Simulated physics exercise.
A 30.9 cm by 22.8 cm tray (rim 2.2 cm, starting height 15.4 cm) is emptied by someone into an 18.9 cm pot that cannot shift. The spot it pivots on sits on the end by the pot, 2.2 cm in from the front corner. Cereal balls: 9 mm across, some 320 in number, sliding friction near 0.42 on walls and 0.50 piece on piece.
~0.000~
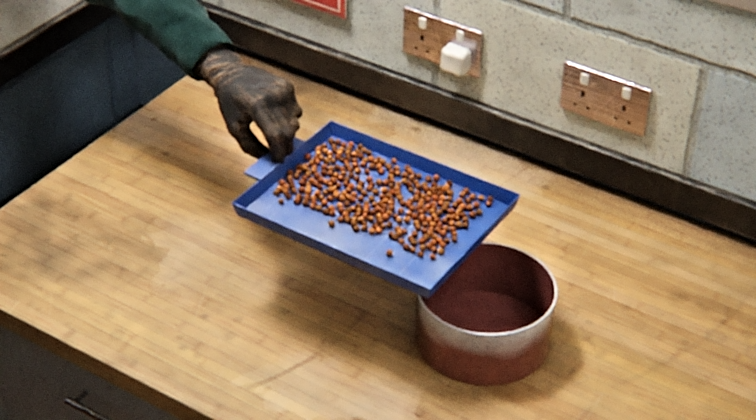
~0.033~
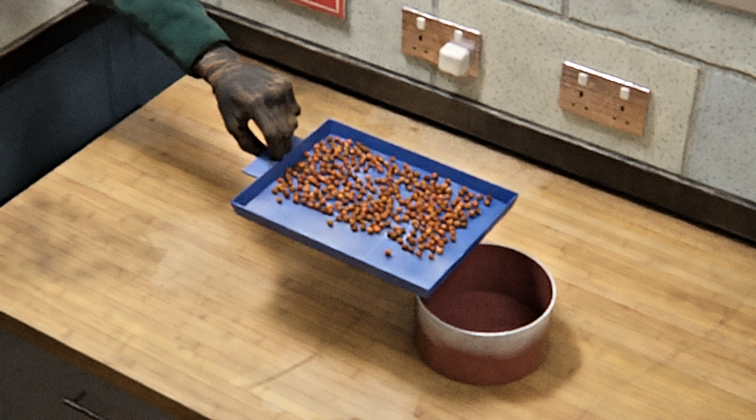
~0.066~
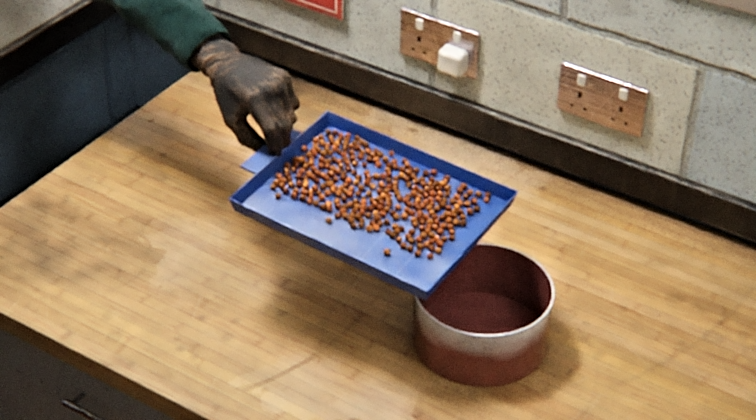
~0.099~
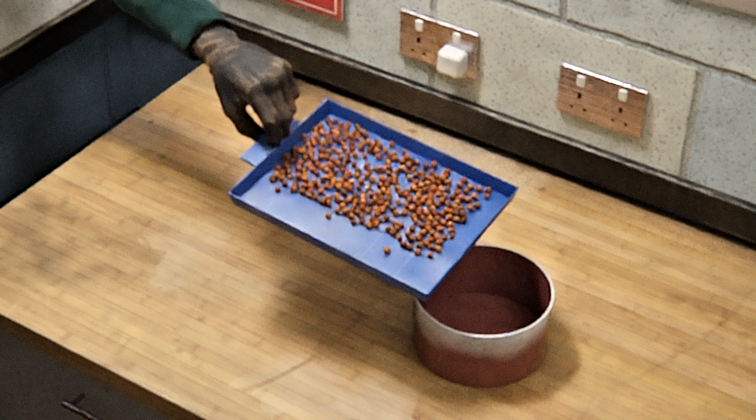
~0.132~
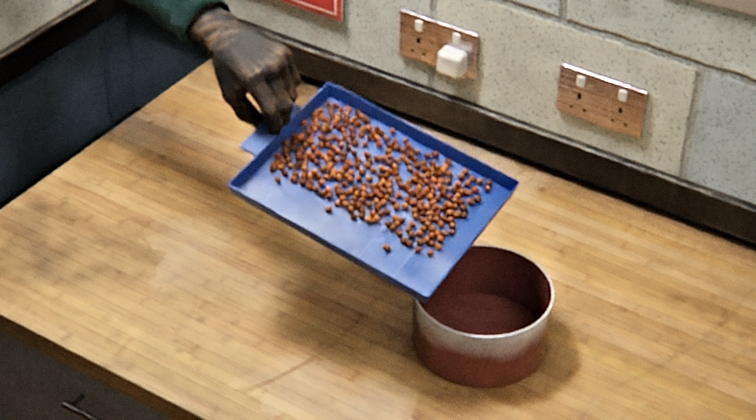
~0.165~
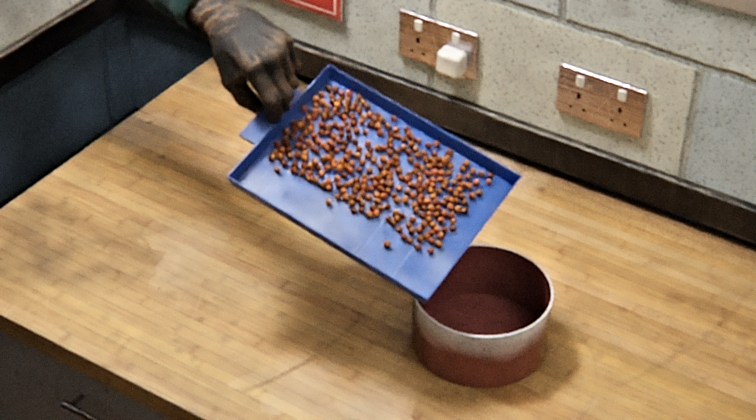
A blue tray of small brown balls tilts as a dark hand raises its left end.
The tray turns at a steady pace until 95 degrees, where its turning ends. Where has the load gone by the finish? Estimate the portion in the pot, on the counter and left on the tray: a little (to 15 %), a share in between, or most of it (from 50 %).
Pot: A little; counter: Most of it; tray: A little.
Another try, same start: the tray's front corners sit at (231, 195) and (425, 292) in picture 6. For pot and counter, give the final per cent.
Pot 0 % / counter 100 %.
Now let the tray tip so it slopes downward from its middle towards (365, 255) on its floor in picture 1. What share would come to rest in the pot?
Something like 0 per cent of the pieces.
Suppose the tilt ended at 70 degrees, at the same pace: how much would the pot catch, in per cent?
Pot share: About 0 per cent.
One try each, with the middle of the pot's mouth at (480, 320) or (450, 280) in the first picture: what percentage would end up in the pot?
Spot one: Some 30 per cent; spot two: Some 0 per cent.
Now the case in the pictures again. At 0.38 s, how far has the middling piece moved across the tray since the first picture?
3 cm.
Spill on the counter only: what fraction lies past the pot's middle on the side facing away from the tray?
About 90 per cent.
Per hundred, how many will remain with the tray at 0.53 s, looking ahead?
Roughly 100 per cent.
Then, at 0.38 s, tilt 58 degrees; the tray holds 100 %, the pot 0 %.
Then, at 0.53 s, tilt 85 degrees; the tray holds 100 %, the pot 0 %.
After 0.80 s, tilt 95 degrees; the tray holds 5 %, the pot 0 %.
At rest (1.6 s), pot 0 %, counter 100 %, tray 0 %.
